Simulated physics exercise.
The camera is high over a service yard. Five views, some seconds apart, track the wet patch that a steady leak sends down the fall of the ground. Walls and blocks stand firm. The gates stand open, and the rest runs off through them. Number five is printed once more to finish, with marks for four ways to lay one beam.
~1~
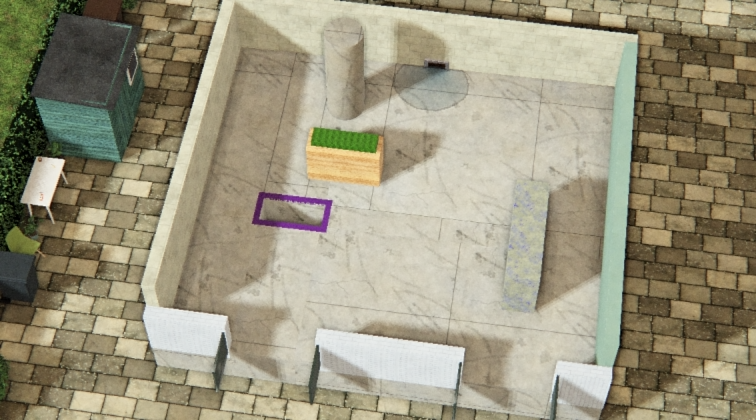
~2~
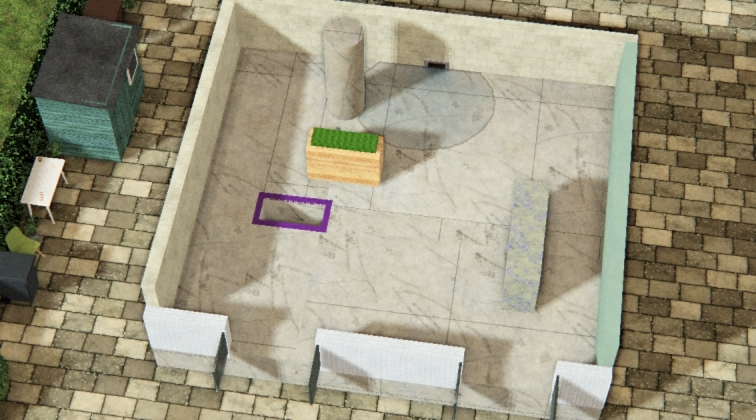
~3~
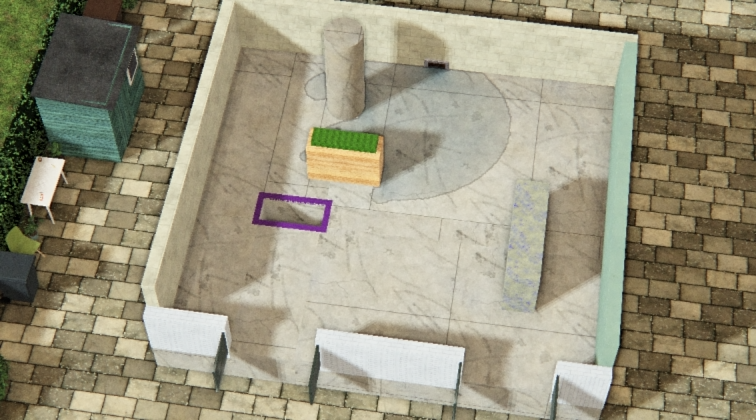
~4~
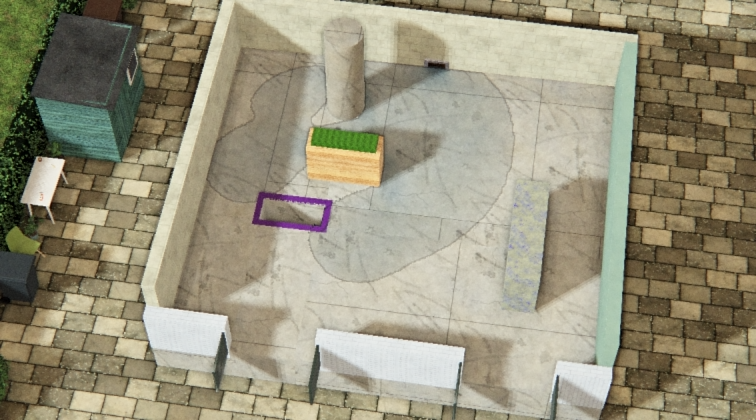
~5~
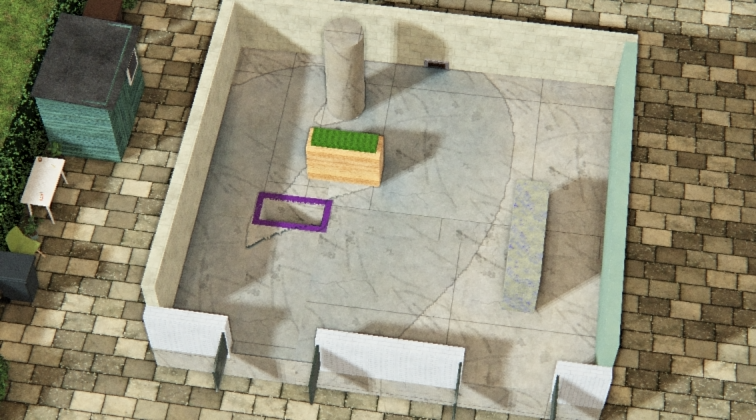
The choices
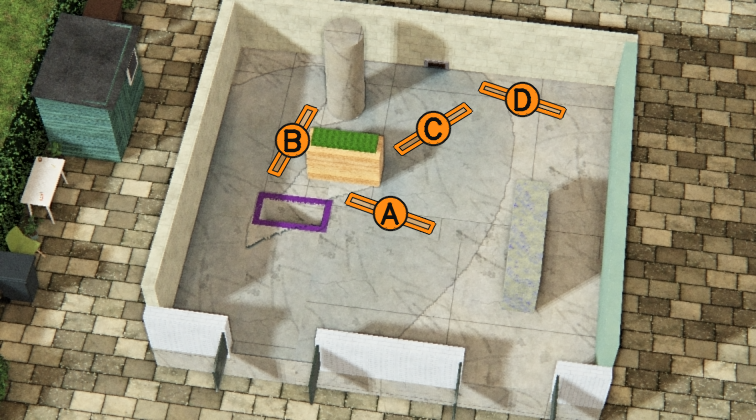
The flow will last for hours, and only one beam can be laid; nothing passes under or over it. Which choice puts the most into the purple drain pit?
Use spot B.
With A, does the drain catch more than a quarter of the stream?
No, it does not.
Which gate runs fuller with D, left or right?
The left gate.
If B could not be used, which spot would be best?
A it is.
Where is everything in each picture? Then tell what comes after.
Outfall at (437, 64); purple drain pit at (292, 212); open gate at (275, 346); open gate at (507, 375); 3 % of the ground under water, visible out to (403, 95); purple drain pit still dry, in the first picture.
In the second picture, 9 % of the ground under water, visible out to (362, 120); purple drain pit still dry.
In the third picture, 18 % of the ground under water, visible out to (385, 197); purple drain pit still dry.
In the fourth picture, 36 % of the ground under water, visible out to (360, 279); purple drain pit still dry.
In the fifth picture, 57 % of the ground under water, visible out to (198, 302); purple drain pit taking water.
In orange, A from (349, 198) to (431, 228); B from (274, 173) to (311, 108); C from (398, 150) to (467, 108); D from (482, 86) to (562, 113).
If A is chosen, about 18 % of the stream goes into the purple drain pit, about 81 % out by the gates.
If B is chosen, about 30 % of the stream goes into the purple drain pit, about 69 % out by the gates.
If C is chosen, about 3 % of the stream goes into the purple drain pit, about 97 % out by the gates.
If D is chosen, about 4 % of the stream goes into the purple drain pit, about 96 % out by the gates.
